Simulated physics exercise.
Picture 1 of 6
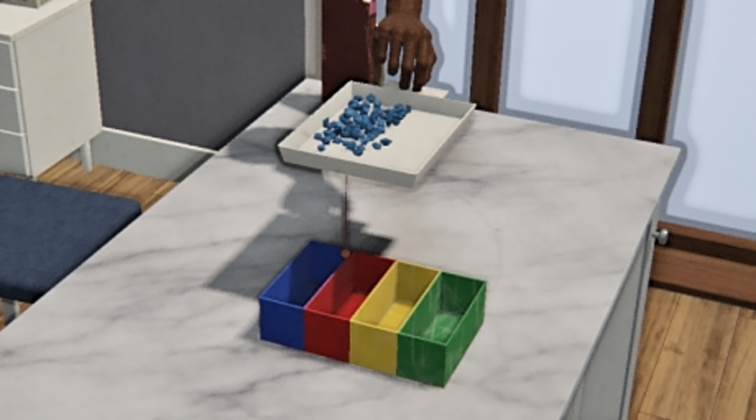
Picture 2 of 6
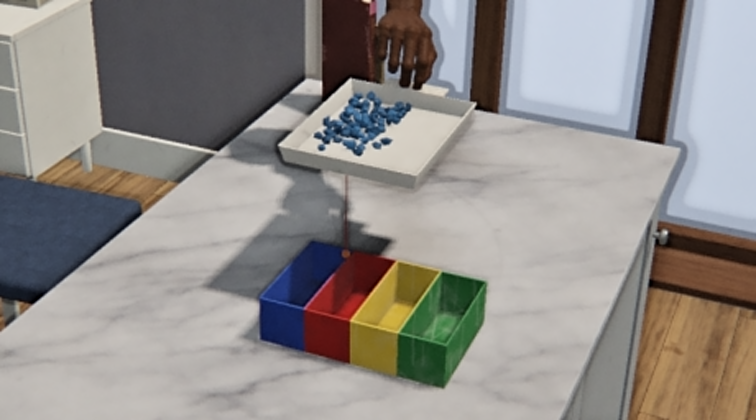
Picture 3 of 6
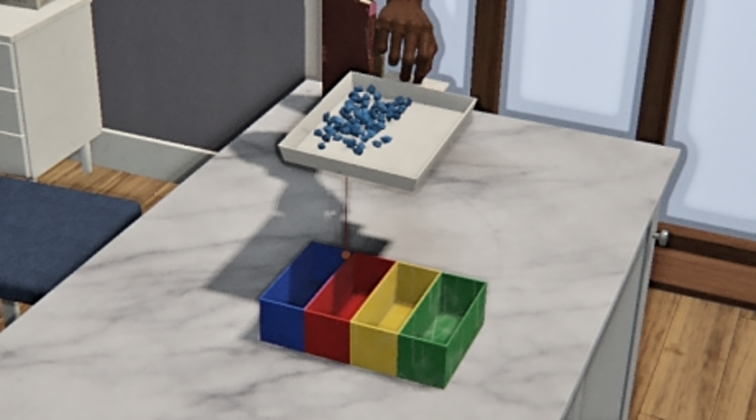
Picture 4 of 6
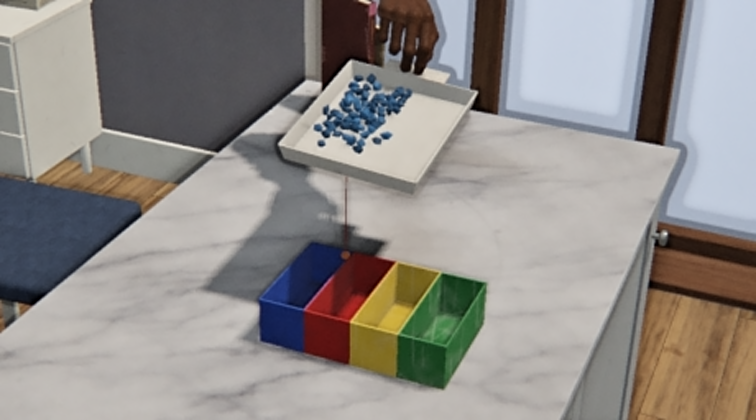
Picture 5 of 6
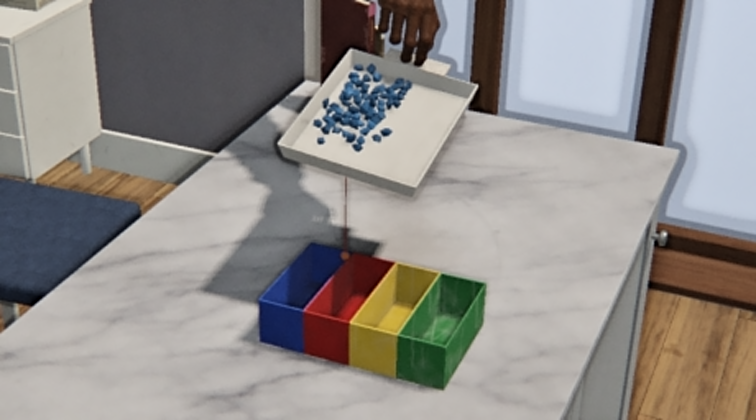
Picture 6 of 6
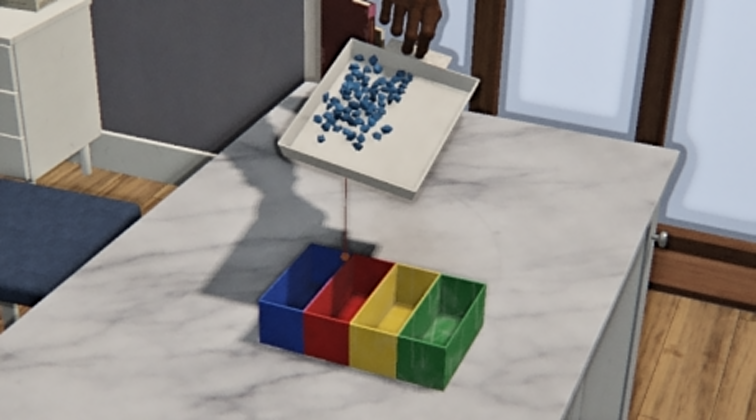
To begin with, a hand holds a shallow white tray of small blue stones level above a blue, red, yellow and green sorting box on a marble counter. The hand then raises the tray's far side, gradually tilting it toward the box, its near edge dipping slightly lower at the right corner.
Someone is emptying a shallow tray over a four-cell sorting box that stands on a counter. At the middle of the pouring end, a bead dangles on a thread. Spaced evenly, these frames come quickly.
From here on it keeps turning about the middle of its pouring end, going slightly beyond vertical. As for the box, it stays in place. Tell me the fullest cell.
It is the yellow one.
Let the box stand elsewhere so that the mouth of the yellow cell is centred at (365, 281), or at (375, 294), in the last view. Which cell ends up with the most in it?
First try: The green one; second try: The cell in yellow.
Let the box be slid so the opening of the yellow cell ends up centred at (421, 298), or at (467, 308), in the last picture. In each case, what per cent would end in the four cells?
You'd get 100 per cent first and 100 per cent second.
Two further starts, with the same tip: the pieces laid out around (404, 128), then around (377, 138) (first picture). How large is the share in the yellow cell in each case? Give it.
Roughly 80 per cent, then roughly 80 per cent.
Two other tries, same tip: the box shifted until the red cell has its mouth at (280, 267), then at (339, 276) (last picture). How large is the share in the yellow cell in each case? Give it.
Close to 0 in a hundred, then close to 70 in a hundred.
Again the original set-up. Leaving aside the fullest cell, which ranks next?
Just behind the top cell comes red.
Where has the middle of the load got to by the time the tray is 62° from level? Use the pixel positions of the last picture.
I'd put it at about (395, 186).
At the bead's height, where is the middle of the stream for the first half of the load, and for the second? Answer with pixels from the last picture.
About (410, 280) to begin with, then about (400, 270).
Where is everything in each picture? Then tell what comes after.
Corners of the pouring end (284, 145) and (414, 171), level; middle of the load (365, 122), aquarium stones; bead on its thread (346, 254); blue cell (282, 320); red cell (327, 332); yellow cell (374, 344); green cell (421, 356), in the first frame.
Corners of the pouring end (285, 144) and (414, 172), level; middle of the load (365, 121), in the second frame.
Corners of the pouring end (285, 144) and (414, 175), tipped barely, lowest at the right corner; middle of the load (365, 117), in the third frame.
Corners of the pouring end (284, 143) and (414, 179), tipped a little, lowest at the right corner; middle of the load (366, 110), in the fourth frame.
Corners of the pouring end (284, 142) and (413, 183), tipped a little, lowest at the right corner; middle of the load (365, 104), in the fifth frame.
Corners of the pouring end (284, 142) and (413, 187), tipped clearly, lowest at the right corner; middle of the load (366, 98); blue cell (282, 323); red cell (327, 335); yellow cell (373, 347); green cell (421, 359), in the sixth frame.
Just after the last frame, tray tipped steeply; the larger part on the tray; about a tenth falling or outside the box.
A moment on, tray tipped past a quarter turn; roughly half on the tray; roughly a third in the yellow cell; about a tenth in the red cell; just a few in the green cell; about a tenth falling or outside the box.
Further on, tray tipped past a quarter turn; the larger part in the yellow cell; about a tenth in the red cell; just a few in the green cell; just a few falling or outside the box.
When it is over, tray tipped past a quarter turn; the larger part in the yellow cell; about a tenth in the red cell; just a few in the green cell; not one in the blue cell; just a few outside the box.
